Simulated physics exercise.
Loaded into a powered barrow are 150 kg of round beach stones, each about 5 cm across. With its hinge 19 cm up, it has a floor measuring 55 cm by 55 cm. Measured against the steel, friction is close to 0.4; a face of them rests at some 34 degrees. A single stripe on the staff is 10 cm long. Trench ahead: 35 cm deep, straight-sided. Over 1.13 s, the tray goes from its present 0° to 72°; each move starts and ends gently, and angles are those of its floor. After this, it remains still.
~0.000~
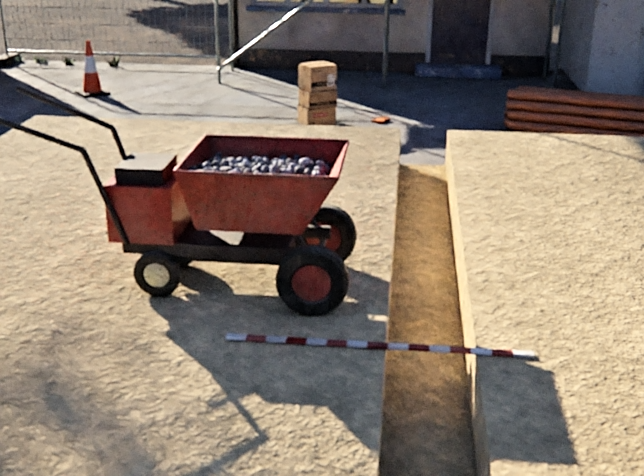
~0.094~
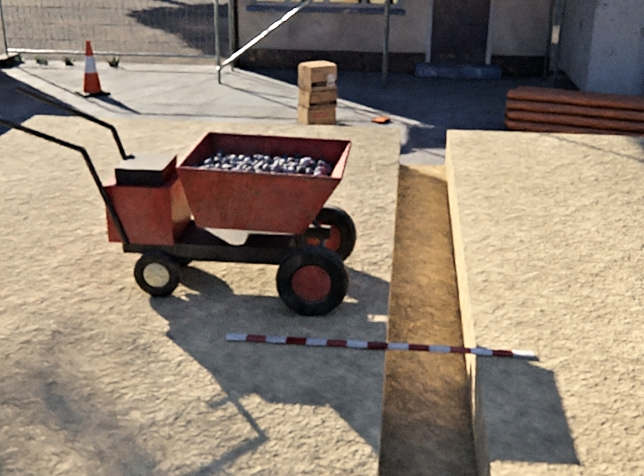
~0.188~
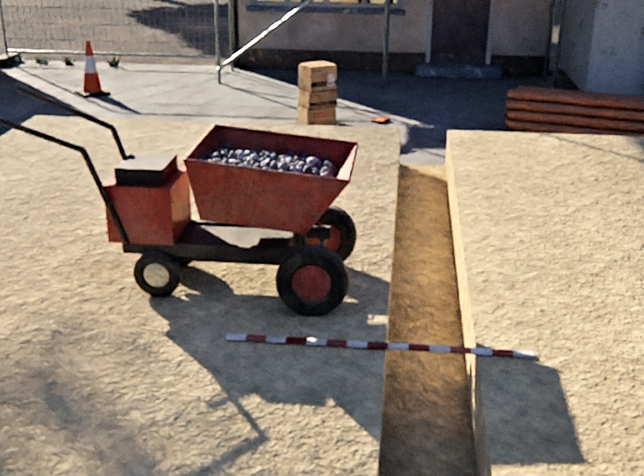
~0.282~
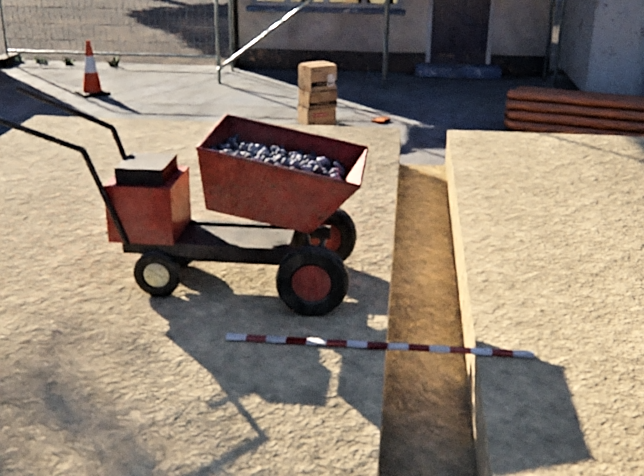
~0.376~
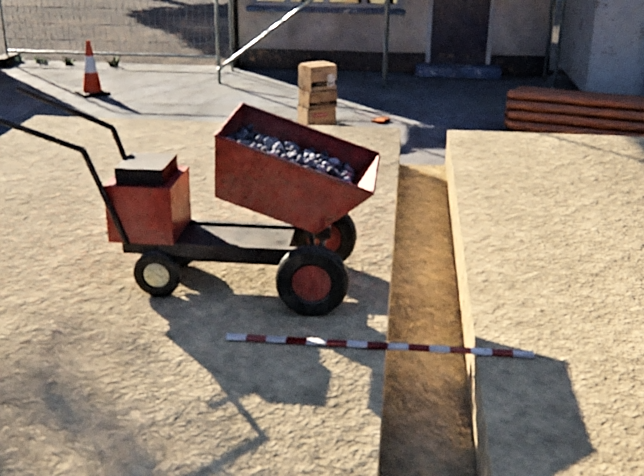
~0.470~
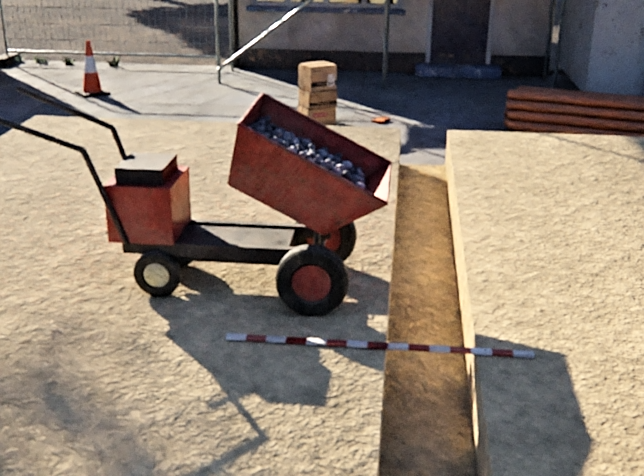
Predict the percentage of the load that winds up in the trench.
My prediction is about 65 per cent.
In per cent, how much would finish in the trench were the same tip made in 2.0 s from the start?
It would be near 75 percent.
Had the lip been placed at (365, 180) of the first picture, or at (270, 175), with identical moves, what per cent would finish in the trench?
40 %, then 95 %.
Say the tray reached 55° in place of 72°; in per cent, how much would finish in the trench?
Then roughly 35 percent.
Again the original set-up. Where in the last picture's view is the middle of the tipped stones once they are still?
The stones end up centred near (454, 334).
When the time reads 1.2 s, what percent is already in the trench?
Around 20 per cent of it.
After 0.9 s the floor is at 61°; 100 % in the tray; the foremost stones are at (418, 237).
After 1.2 s the floor is at 72°; 63 % in the tray, 22 % in the trench, 16 % past the trench; the foremost stones are at (517, 301).
After 1.6 s the floor is at 72°; 30 % in the tray, 36 % in the trench, 34 % past the trench; the foremost stones are at (611, 299).
After 3.5 s the floor is at 72°; 0 % in the tray, 65 % in the trench, 35 % past the trench; the foremost stones are past the picture's edge.
